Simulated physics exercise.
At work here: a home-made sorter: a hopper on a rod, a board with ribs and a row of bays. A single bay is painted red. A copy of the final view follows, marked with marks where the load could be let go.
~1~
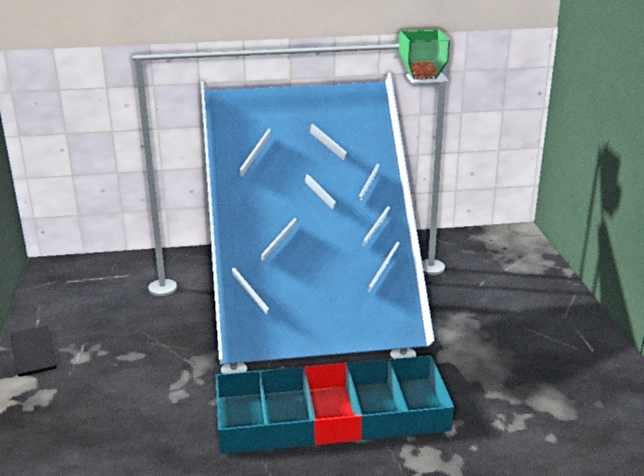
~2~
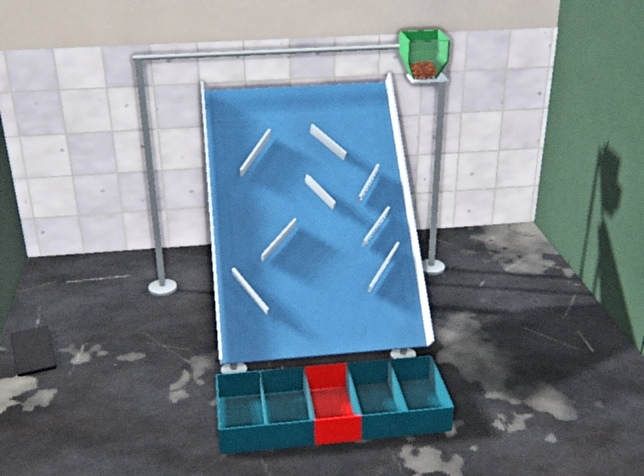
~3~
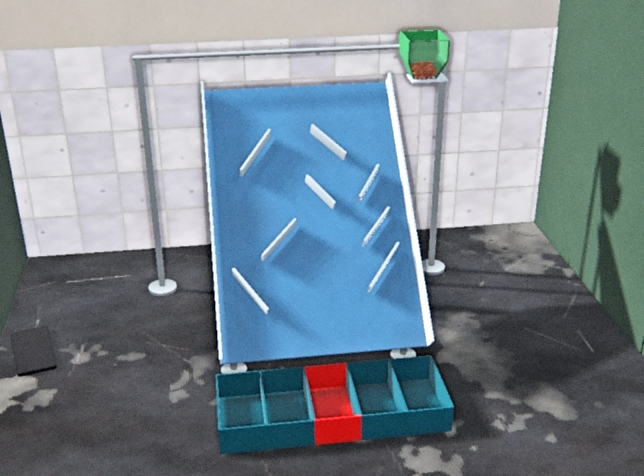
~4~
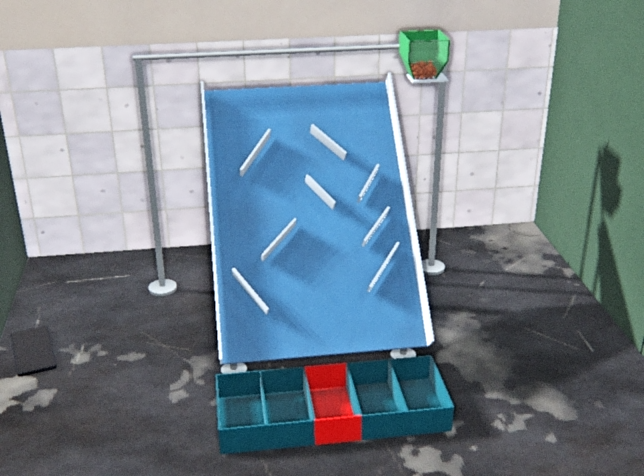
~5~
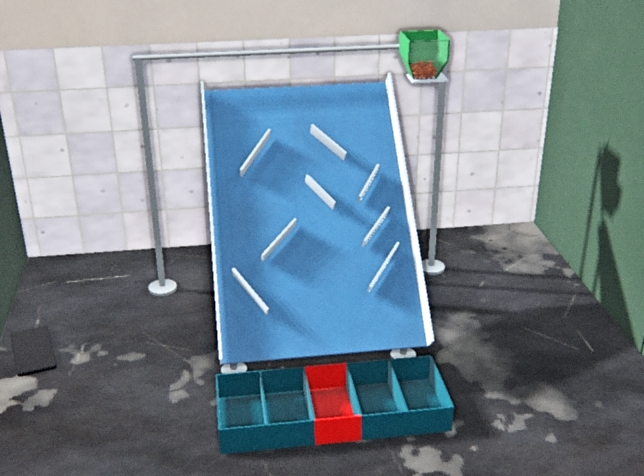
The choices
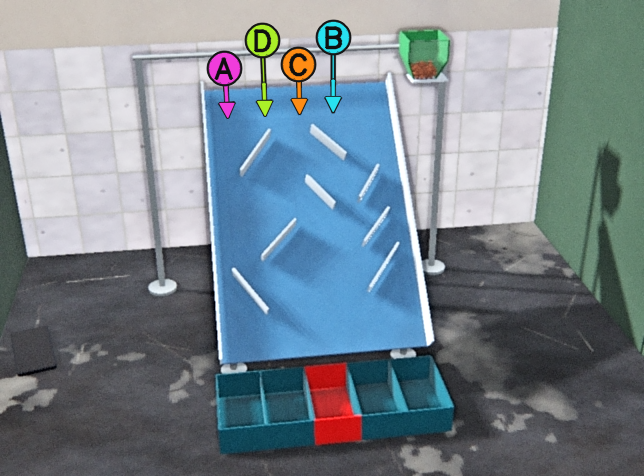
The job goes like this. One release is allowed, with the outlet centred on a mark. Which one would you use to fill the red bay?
Choose B.
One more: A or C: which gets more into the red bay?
C it is.
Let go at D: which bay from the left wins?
The first.
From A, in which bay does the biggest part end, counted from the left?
The first.
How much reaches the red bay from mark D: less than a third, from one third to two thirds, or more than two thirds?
It is less than a third.
On the marked copy, mark A meets the board at (227, 112); mark B meets the board at (333, 106); mark C meets the board at (299, 108); mark D meets the board at (264, 110).
For mark A, a small share in the red bay, the bulk in other bays.
For mark B, the bulk in the red bay, close to a quarter in other bays.
For mark C, close to half in the red bay, close to half in other bays.
For mark D, close to a quarter in the red bay, the bulk in other bays, only a few outside the box.
